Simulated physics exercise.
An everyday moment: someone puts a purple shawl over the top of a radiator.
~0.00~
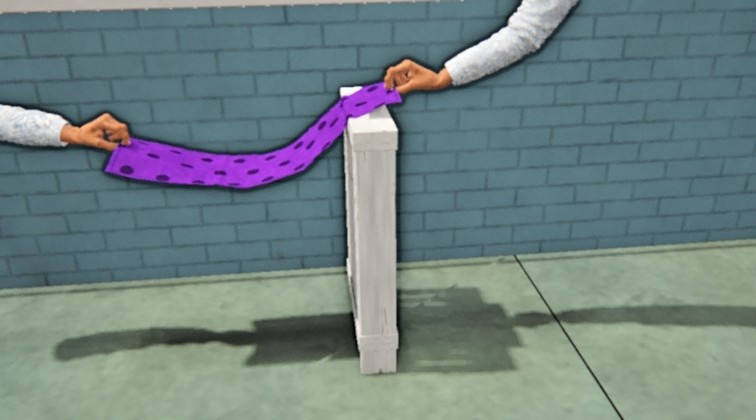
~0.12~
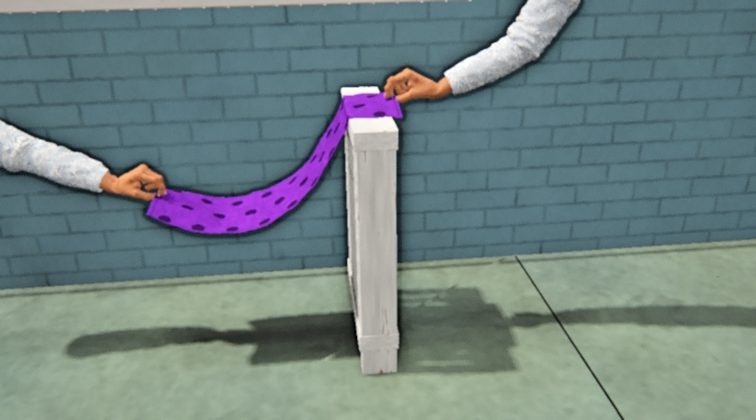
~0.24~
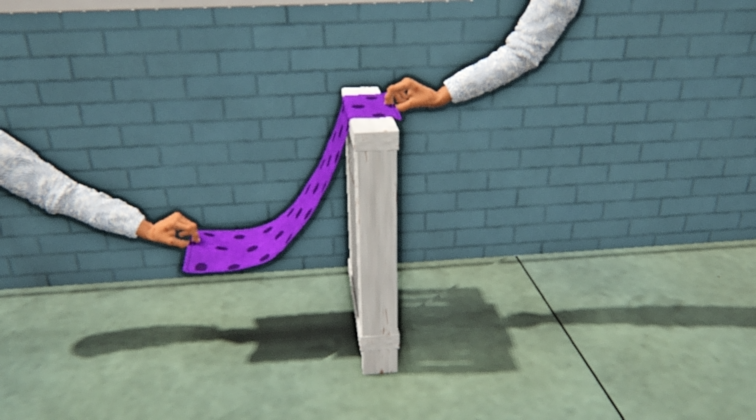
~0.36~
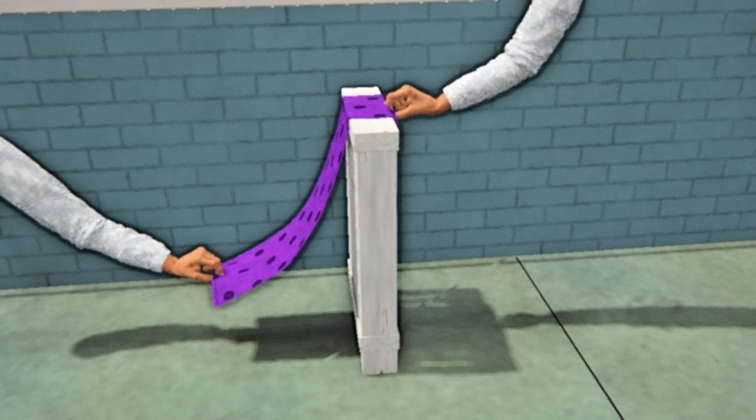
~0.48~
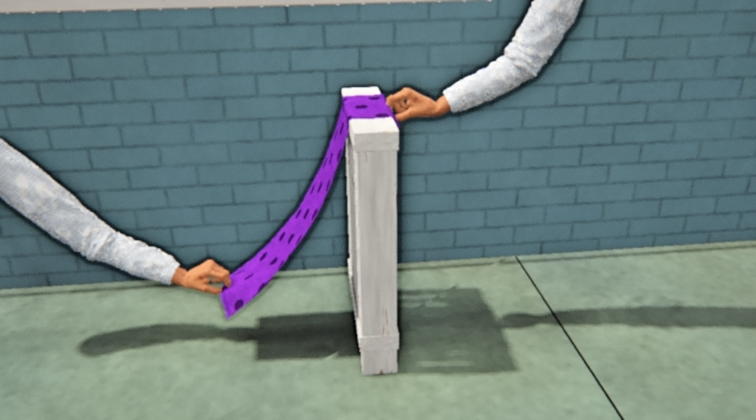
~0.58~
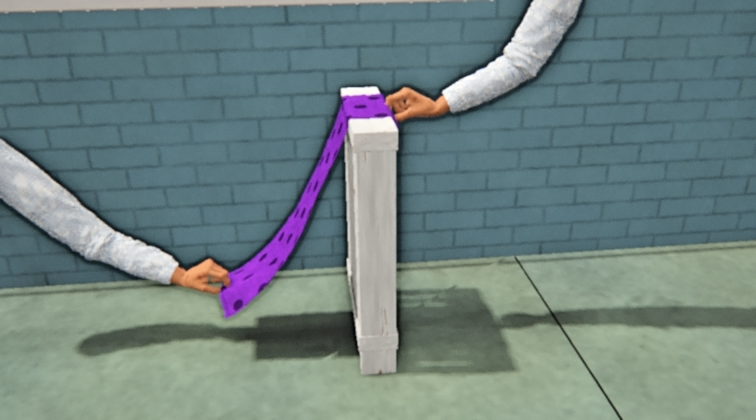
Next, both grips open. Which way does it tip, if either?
My prediction is it will come away on the left.
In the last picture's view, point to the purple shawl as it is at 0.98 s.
Near (309, 301).
After 0.80 s, shawl sliding left.
After 0.98 s, shawl clear of the top and falling near (309, 301).
After 1.18 s, shawl in a heap on the floor near (311, 331).
At rest, shawl in a heap on the floor near (311, 331). The purple shawl slips off to the left.
